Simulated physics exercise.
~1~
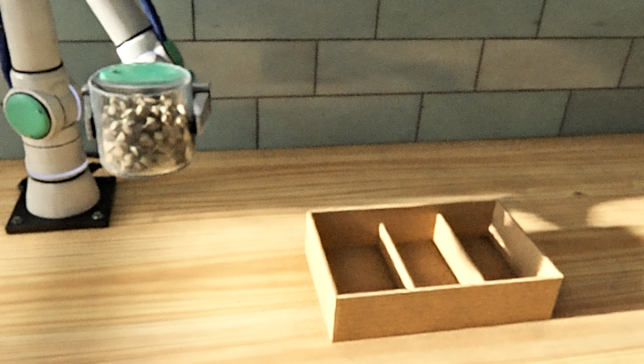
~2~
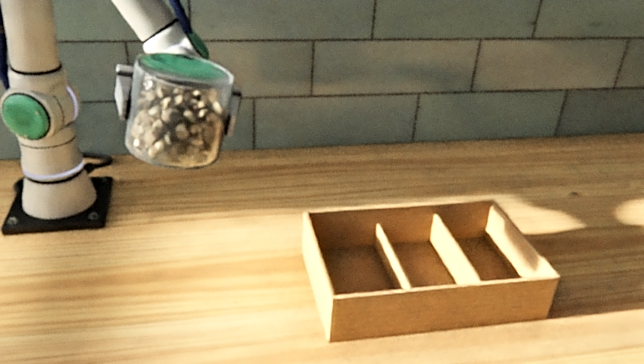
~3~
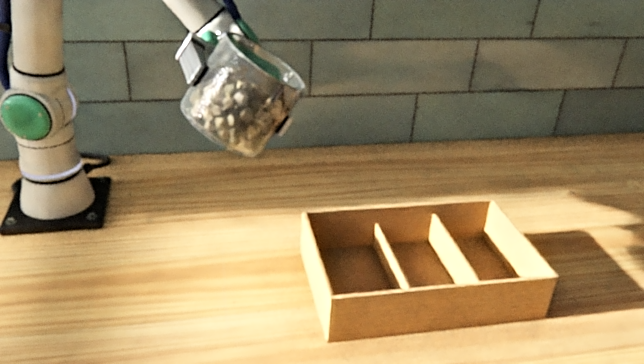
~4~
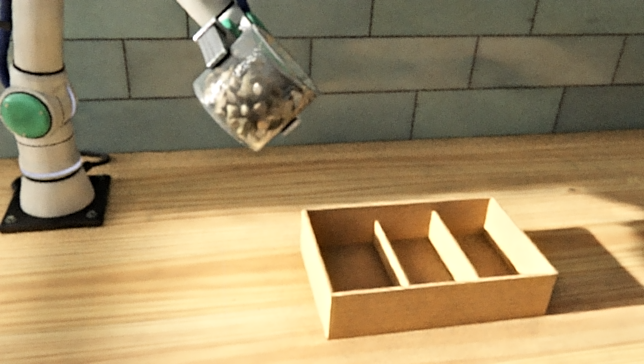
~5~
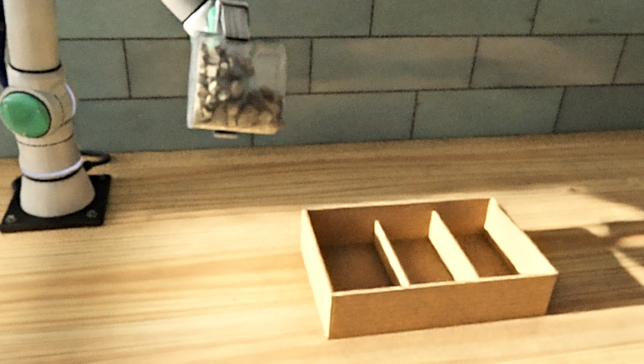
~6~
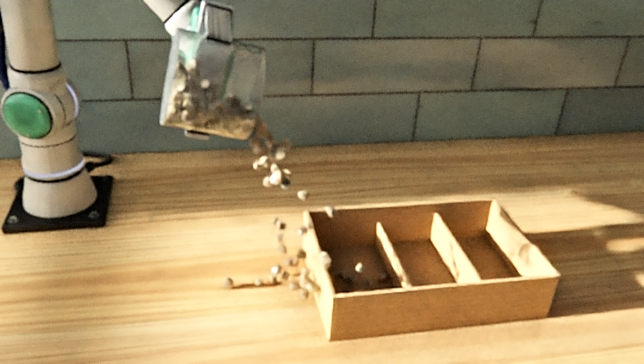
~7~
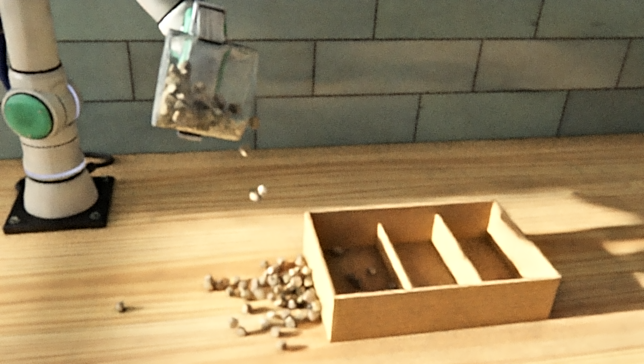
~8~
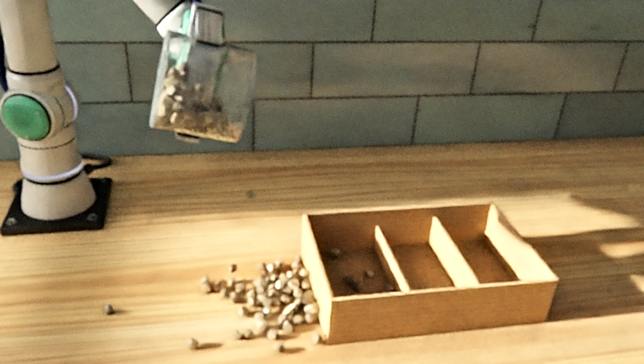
On a wooden counter, a robot arm tips a clear tumbler of pebbles, spilling many beside a divided box, few landing inside.
